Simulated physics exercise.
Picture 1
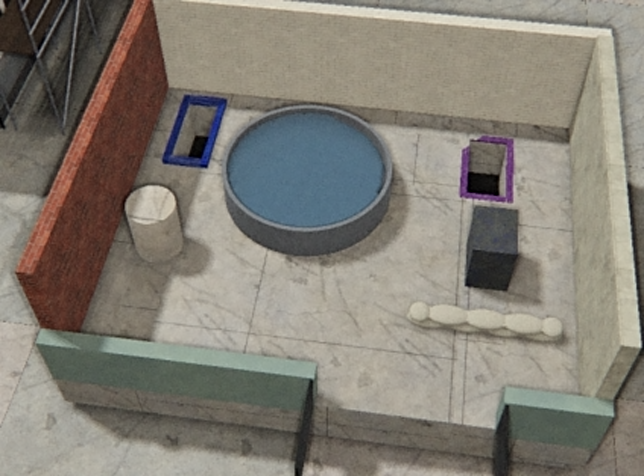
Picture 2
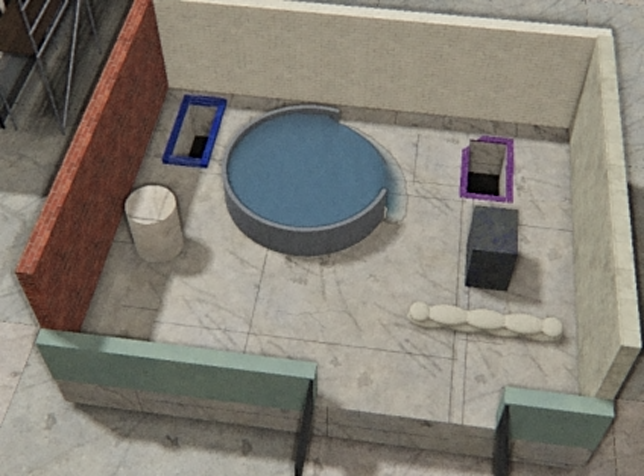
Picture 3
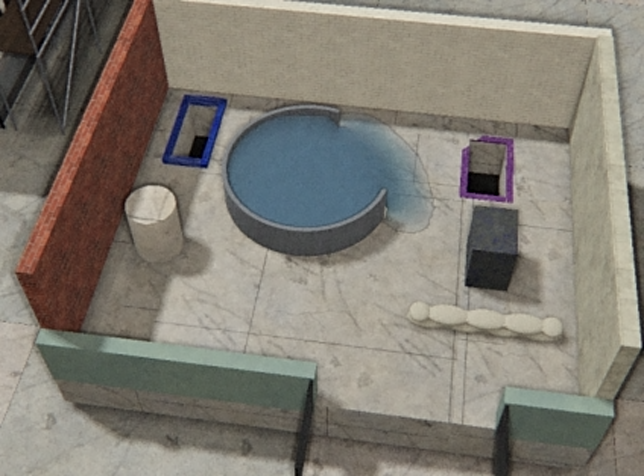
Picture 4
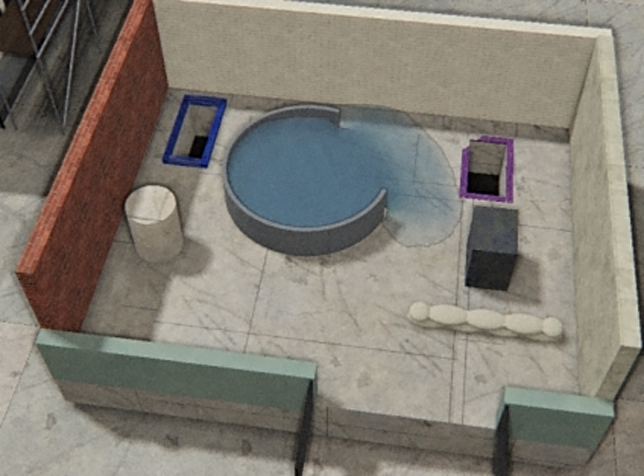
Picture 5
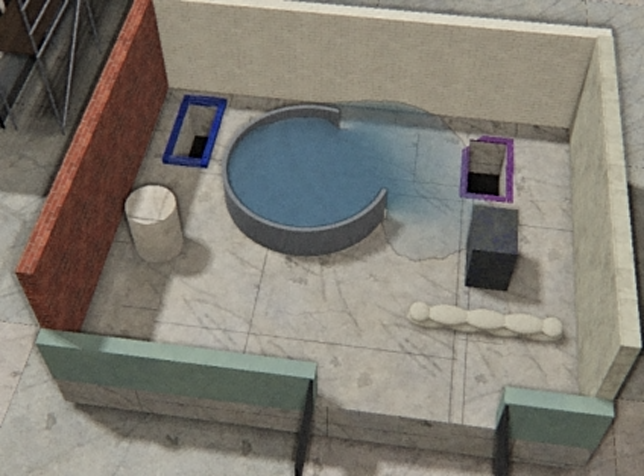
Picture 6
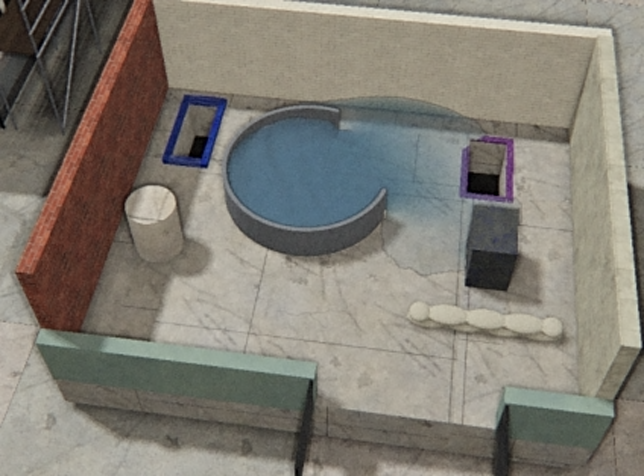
On a walled concrete slab, a round pool sat full and still until a gap opened in its right side, and water poured out, spreading rightward across the floor around the purple-edged pit.
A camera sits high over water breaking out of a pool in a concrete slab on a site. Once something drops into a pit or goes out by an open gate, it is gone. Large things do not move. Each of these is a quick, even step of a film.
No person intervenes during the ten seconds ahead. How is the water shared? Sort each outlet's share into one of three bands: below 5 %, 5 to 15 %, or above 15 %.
Shares: The gate gets below 5 %; the blue pit gets below 5 %; the purple pit gets above 15 %.
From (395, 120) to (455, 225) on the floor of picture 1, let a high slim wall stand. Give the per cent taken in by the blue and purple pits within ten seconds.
Estimated shares: Blue 6 percent, purple 15 percent.
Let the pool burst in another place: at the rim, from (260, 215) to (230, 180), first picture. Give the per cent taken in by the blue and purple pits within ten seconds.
Blue 4 %, purple 2 %.
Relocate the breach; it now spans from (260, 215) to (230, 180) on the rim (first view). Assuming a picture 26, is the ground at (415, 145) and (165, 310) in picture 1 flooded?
Result, point by point: Unwetted; inundated.
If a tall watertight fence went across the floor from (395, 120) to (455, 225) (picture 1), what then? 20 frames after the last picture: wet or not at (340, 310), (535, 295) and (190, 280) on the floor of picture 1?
Swamped, swamped, untouched.
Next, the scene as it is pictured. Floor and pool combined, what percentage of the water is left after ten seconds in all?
My reading is around 42 percent.
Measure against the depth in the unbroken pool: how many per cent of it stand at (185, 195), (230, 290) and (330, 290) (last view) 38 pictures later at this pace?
Going place by place: 2 %, 0 % and 6 %.
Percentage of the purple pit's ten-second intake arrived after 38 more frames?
About 80 %.
A moment on, water covers 25 % of the floor; the gate 0 %, the blue pit 0 %, the purple pit 6 %.
Next, water covers 30 % of the floor; the gate 0 %, the blue pit 0 %, the purple pit 16 %.
Then, water covers 40 % of the floor; the gate 0 %, the blue pit 0 %, the purple pit 31 %.
Later, water covers 60 % of the floor; the gate 0 %, the blue pit 0 %, the purple pit 47 %.
In the end, water covers 90 % of the floor; the gate 1 %, the blue pit 0 %, the purple pit 57 %.
